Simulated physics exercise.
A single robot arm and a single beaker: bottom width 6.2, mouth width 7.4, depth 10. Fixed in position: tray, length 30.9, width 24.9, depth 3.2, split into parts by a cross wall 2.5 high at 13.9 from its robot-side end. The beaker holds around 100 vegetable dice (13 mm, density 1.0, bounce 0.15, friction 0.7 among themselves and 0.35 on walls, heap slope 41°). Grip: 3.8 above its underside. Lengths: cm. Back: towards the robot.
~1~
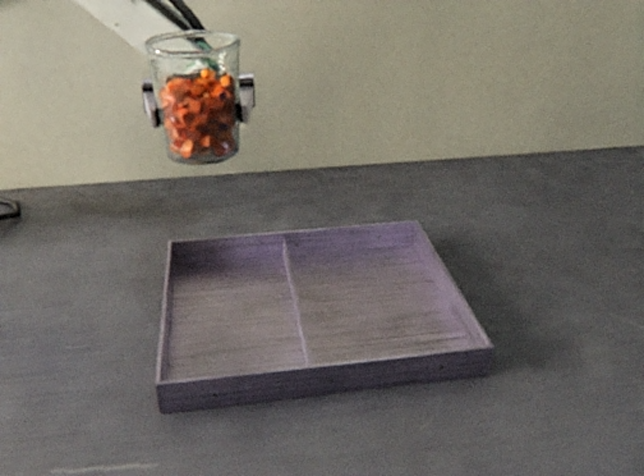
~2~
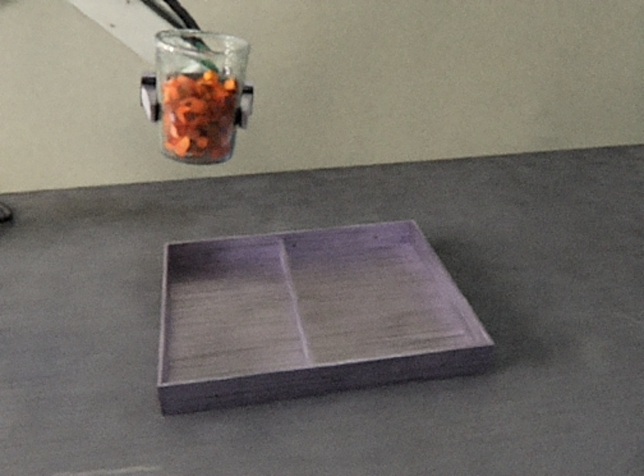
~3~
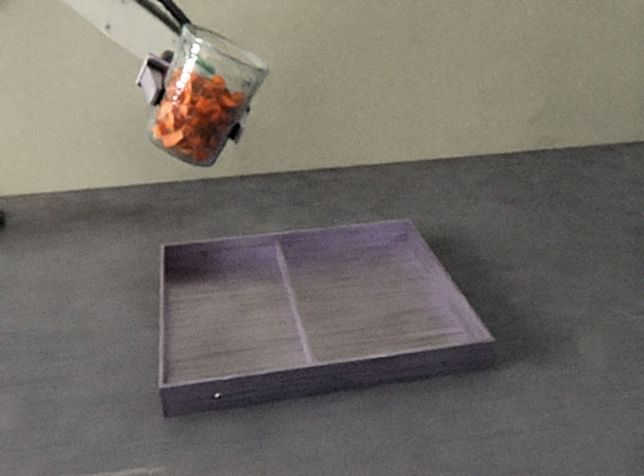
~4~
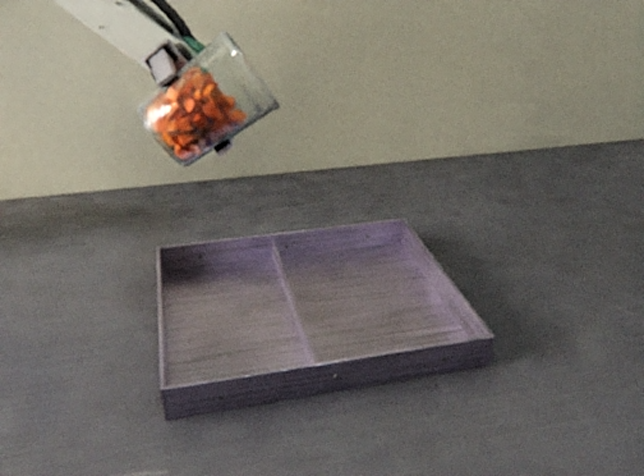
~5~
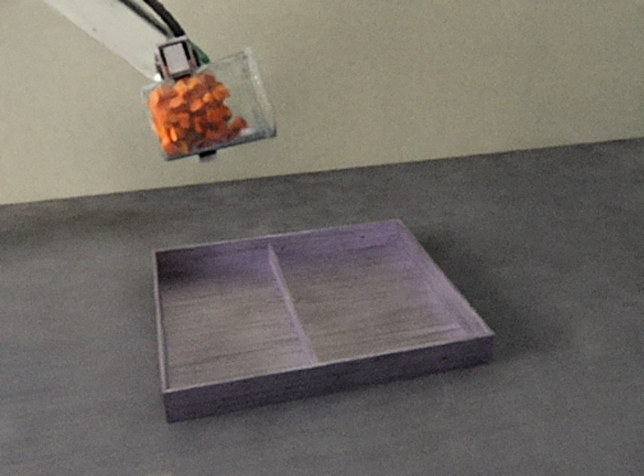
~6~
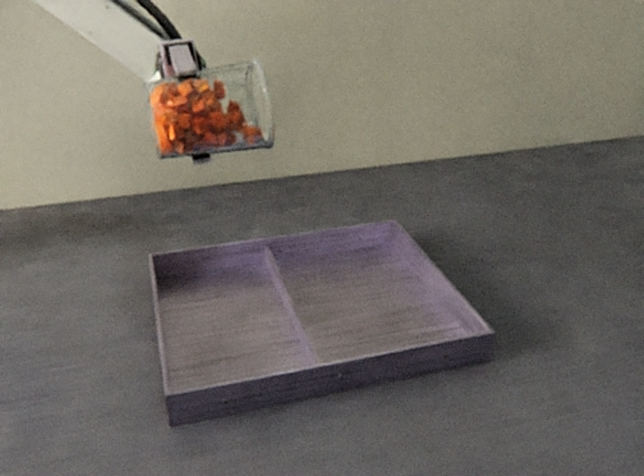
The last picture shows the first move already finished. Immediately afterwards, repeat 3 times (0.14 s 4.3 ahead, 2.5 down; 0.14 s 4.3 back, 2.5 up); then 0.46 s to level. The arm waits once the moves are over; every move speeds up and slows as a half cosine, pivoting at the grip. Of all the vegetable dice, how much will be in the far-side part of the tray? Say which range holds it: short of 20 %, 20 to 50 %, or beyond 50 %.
The range 20 to 50 % holds it.
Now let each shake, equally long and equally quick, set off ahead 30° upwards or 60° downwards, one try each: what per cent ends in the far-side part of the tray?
First try some 95 %, second try some 5 %.
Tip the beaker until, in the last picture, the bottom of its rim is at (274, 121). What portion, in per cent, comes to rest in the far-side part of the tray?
That comes to some 5 percent.
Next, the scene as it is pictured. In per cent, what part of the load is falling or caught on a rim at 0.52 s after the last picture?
11 %.
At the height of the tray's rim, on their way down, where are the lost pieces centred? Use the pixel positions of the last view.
Centre: About (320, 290).
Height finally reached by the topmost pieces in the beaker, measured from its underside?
5.0 cm.
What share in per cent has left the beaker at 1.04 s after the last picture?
About 50 in a hundred parts are out.
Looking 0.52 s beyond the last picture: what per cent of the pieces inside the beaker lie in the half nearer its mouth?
About 65 percent.
Then, 0.52 s after the last picture, tilted 86° forward, highest piece 24 above the table; 70 in the beaker, 10 in the far-side part, 5 in the robot-side part, 10 in flight or on a rim.
Then, 1.04 s after the last picture, tilted 52° forward, highest piece 26 above the table; 47 in the beaker, 36 in the far-side part, 11 in the robot-side part, 1 in flight or on a rim.
Then, 1.50 s after the last picture, level, highest piece 25 above the table; 47 in the beaker, 37 in the far-side part, 11 in the robot-side part.
Then, 2.55 s after the last picture, level, highest piece 25 above the table; 47 in the beaker, 37 in the far-side part, 11 in the robot-side part.
Final count, 47 in the beaker, 37 in the far-side part, 11 in the robot-side part. That is 39 % in the far-side part of the tray.
